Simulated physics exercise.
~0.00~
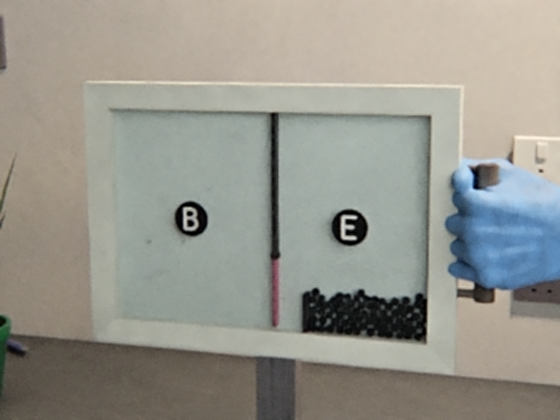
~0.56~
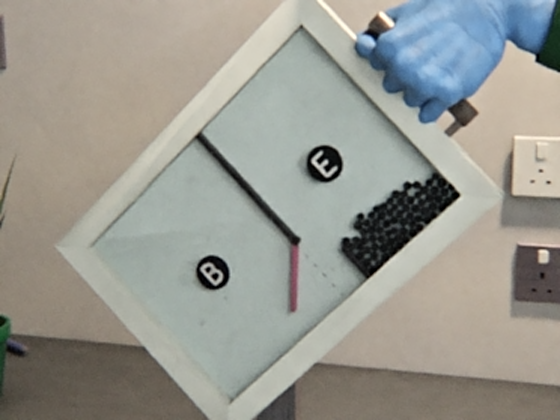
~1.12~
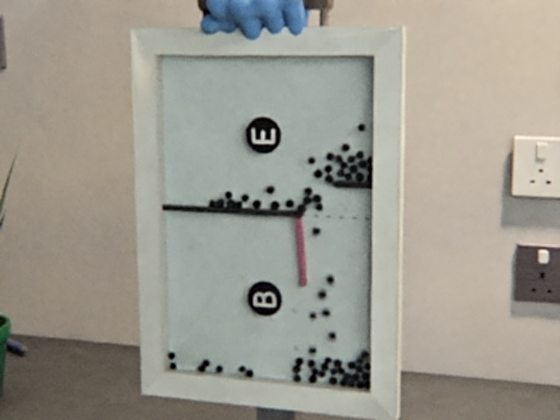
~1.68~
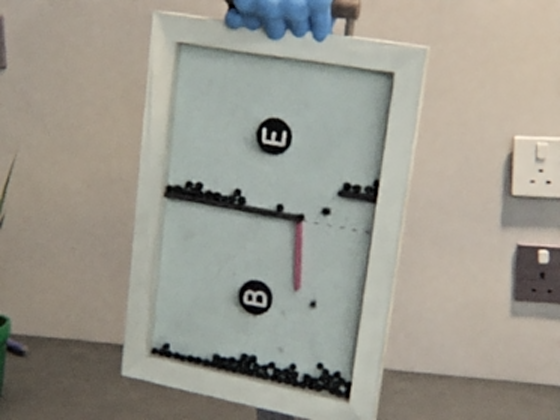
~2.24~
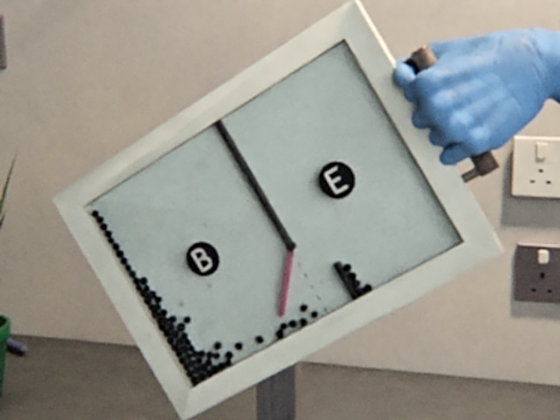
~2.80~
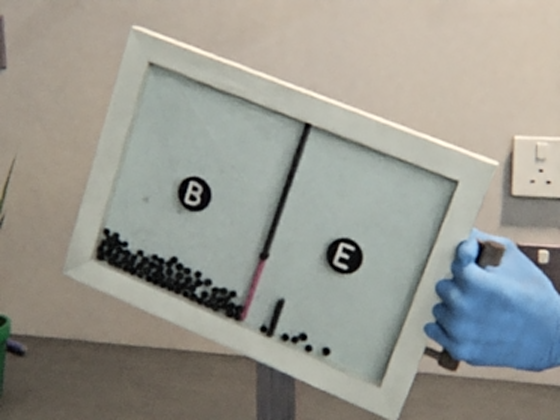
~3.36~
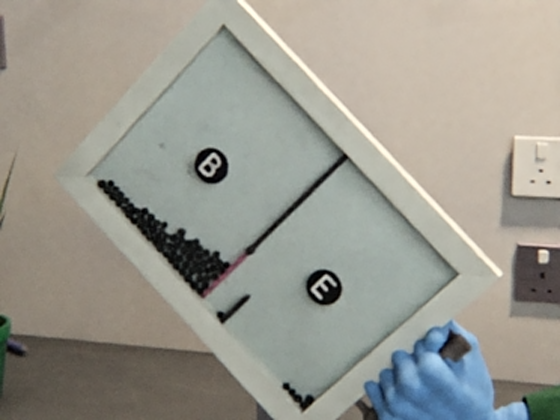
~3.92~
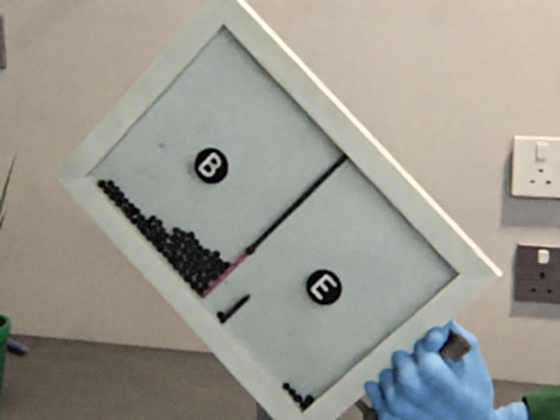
A shallow pale-framed box, its left side marked B and its right side E, stands upright before a plain wall, seen from the front, with black beads heaped at the lower right. A dark divider with a pink flap at its foot separates the sides. A blue-gloved hand turns the box anticlockwise until E is above B, and beads spill past the open flap into B. The hand then swings it back clockwise, past level, and the flap shuts. It stops tilted and still, with most beads piled in B and a few in E's lowest corner.
